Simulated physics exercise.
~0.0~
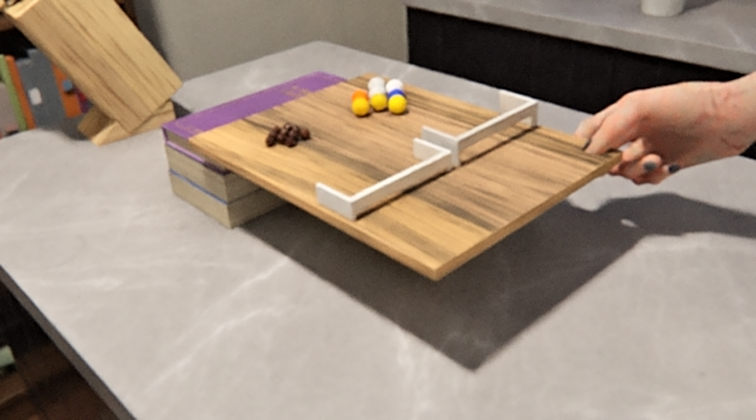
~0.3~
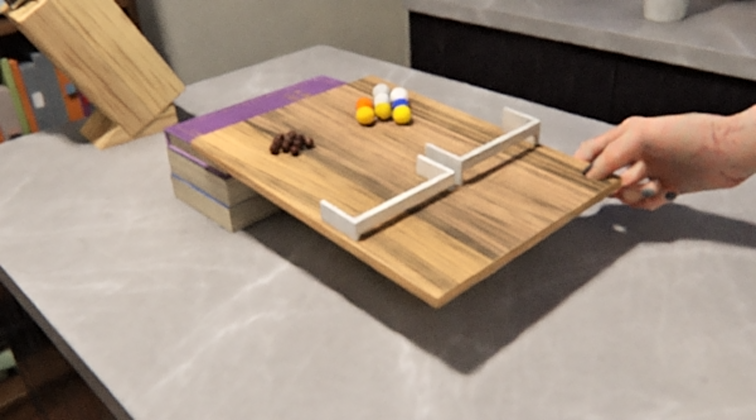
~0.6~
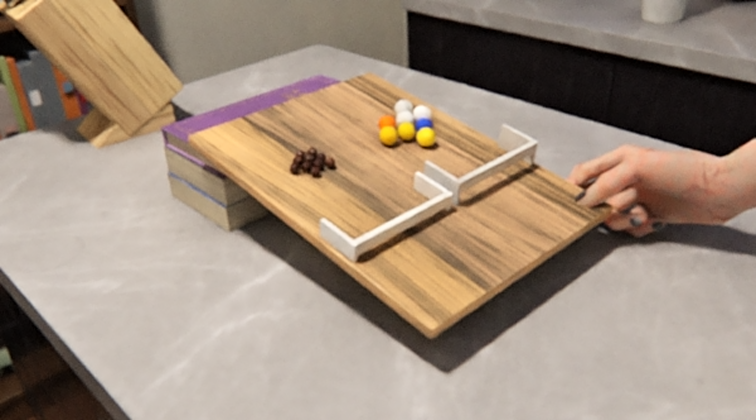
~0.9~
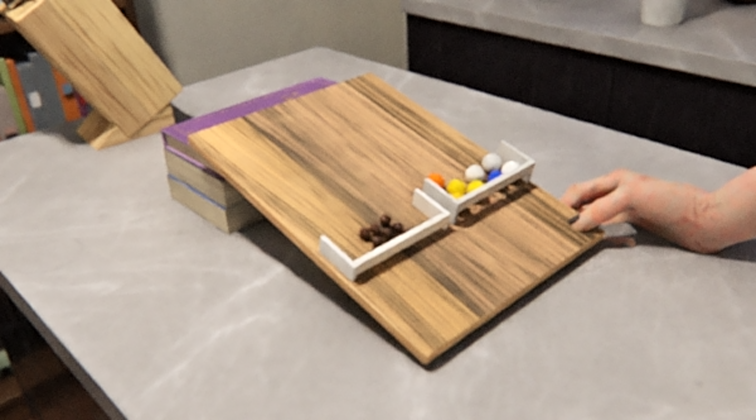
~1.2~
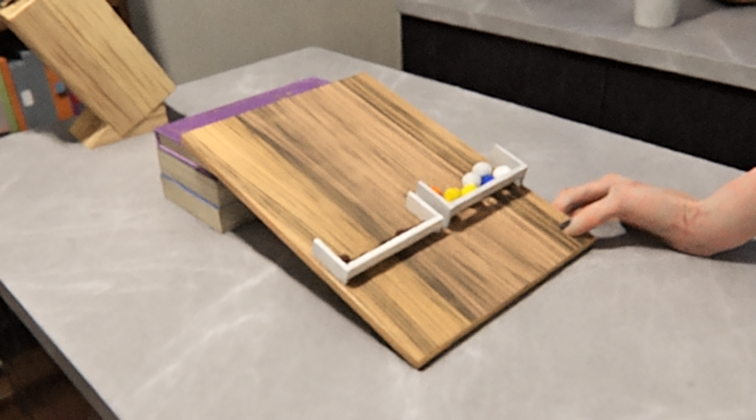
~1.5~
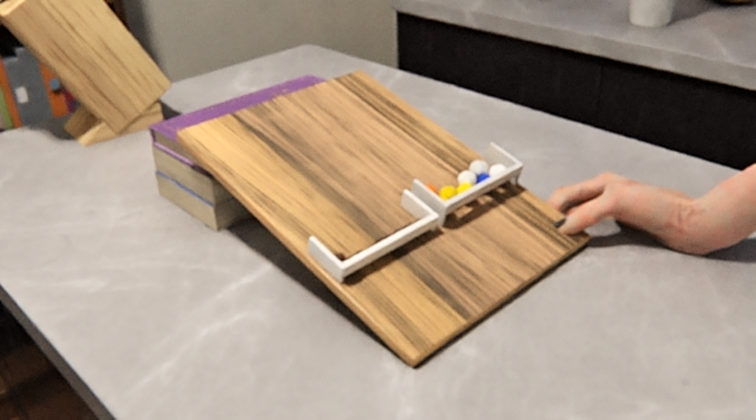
To begin with, a hand holds up the right end of a wooden board whose other end rests on a stack of books, with dark little pieces and a cluster of colourful balls sitting upslope of two white bars. The hand lowers the held end, and the board's slope steepens. Both groups start down toward the bars, then reach them, the dark pieces at the nearer one and the balls at the farther one. The hand stays by the board's lowered end on the grey counter. Finally, the balls sit gathered behind their bar, while the dark pieces remain behind theirs, mostly hidden from view.
